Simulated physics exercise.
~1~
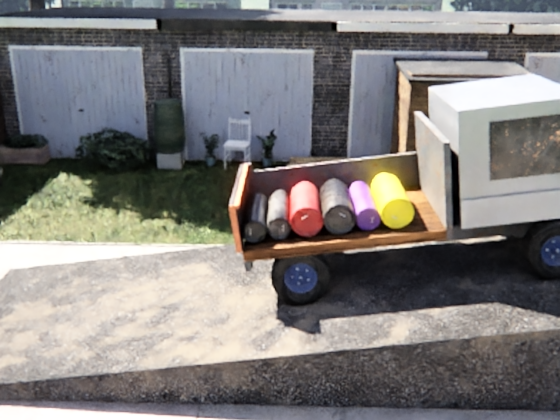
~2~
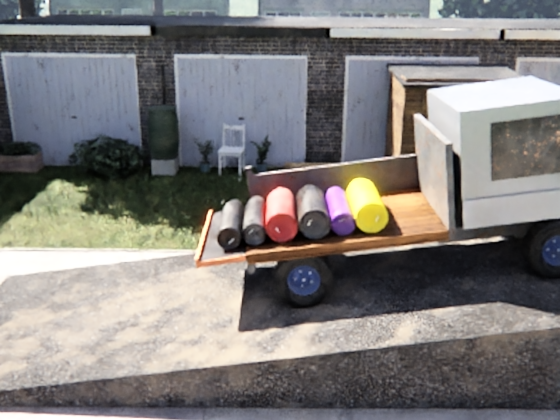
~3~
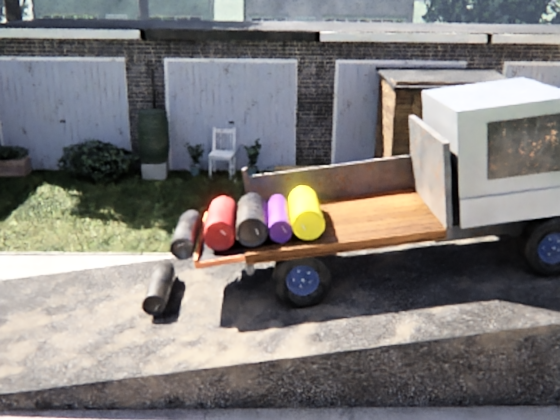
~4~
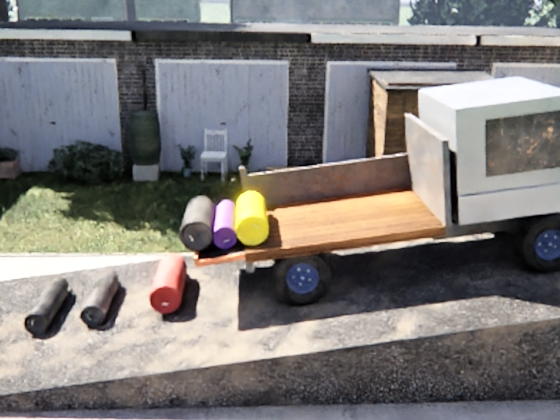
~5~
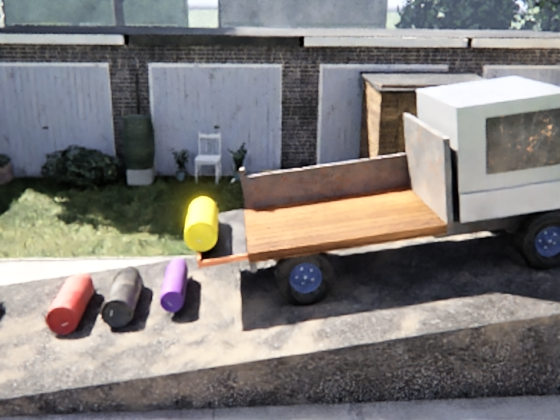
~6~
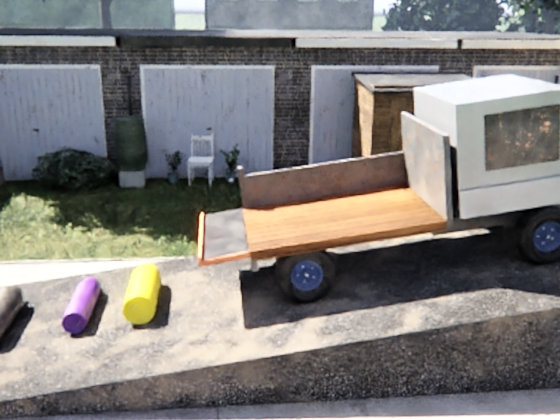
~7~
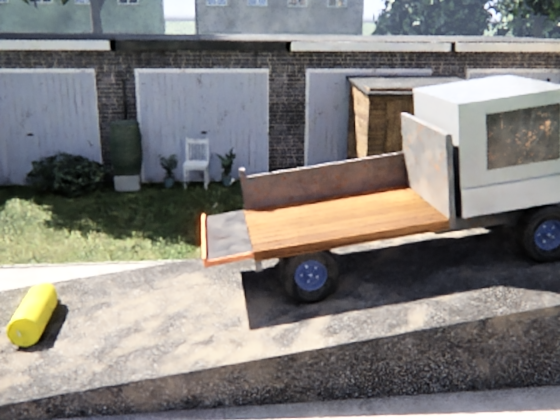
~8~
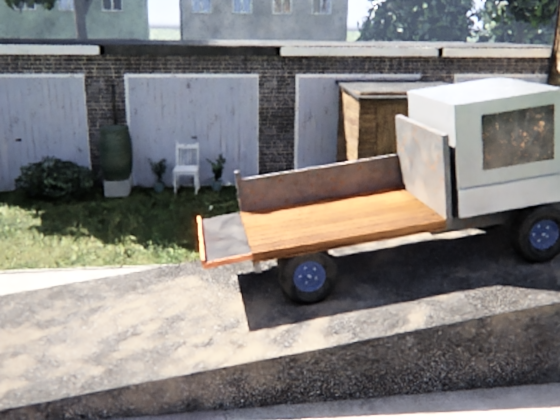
Six cylinders, among them red, purple and yellow ones, rolled left along a parked pickup's sloping bed as its tailgate lowered, dropping off one after another with yellow last, then rolled down the slope out of view, leaving the bed empty.
